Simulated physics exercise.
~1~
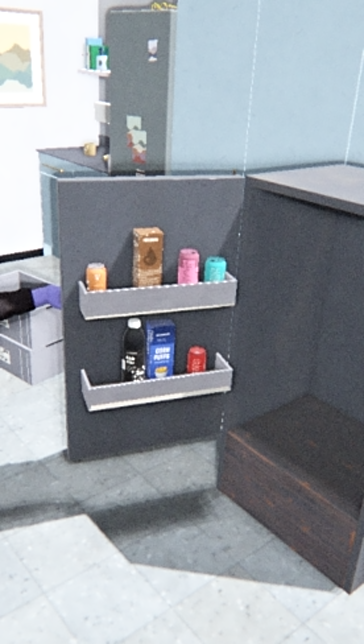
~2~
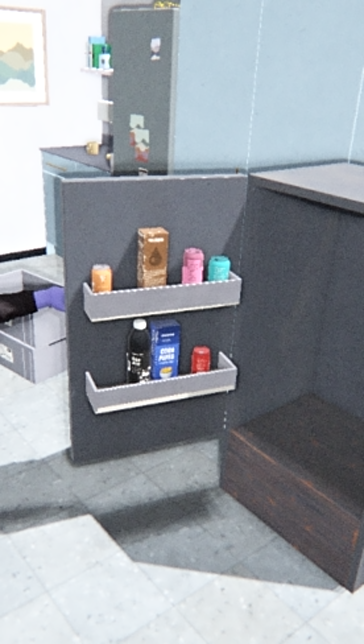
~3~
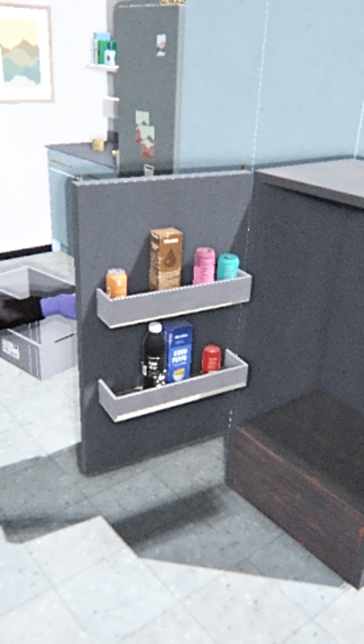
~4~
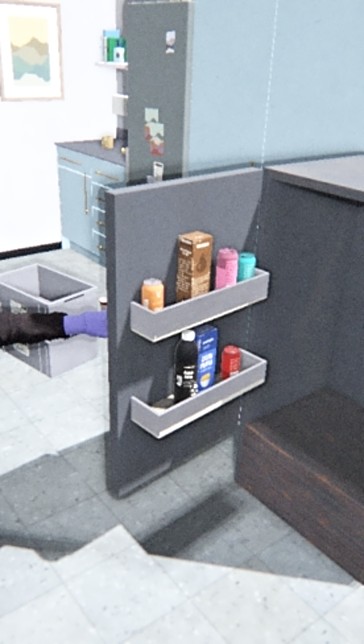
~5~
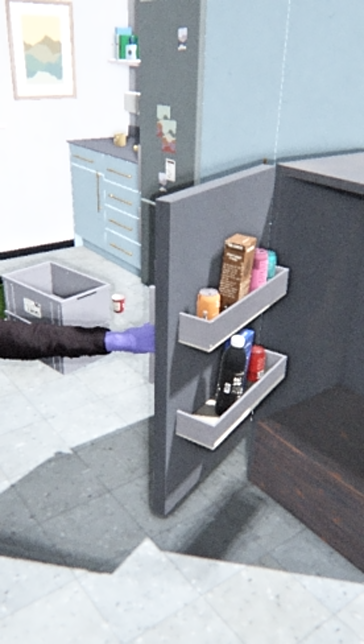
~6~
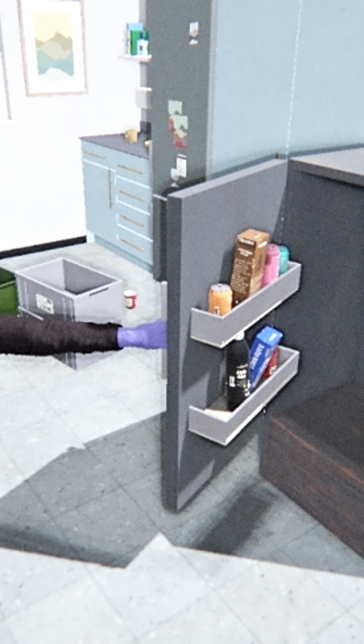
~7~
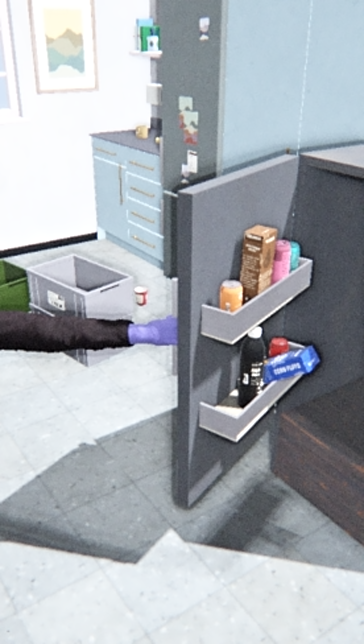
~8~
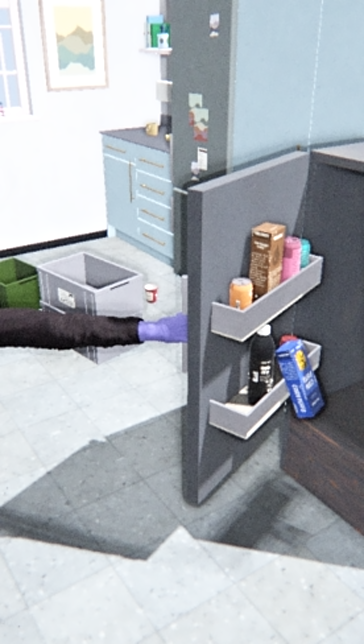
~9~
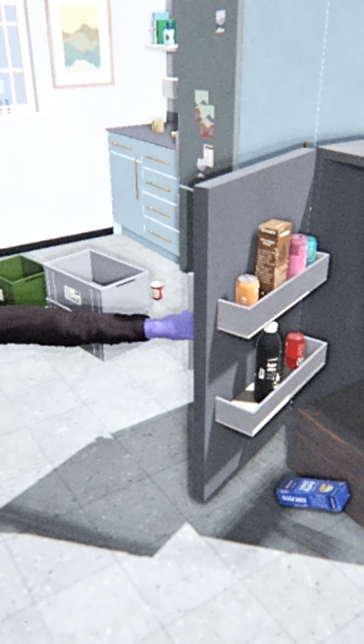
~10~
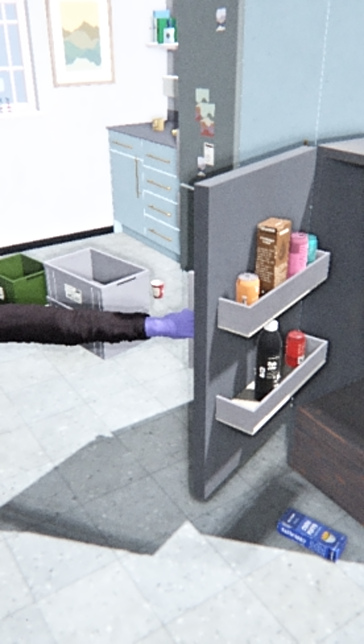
In a bright room, a gloved arm swings a racked door, and a blue carton topples onto the floor.
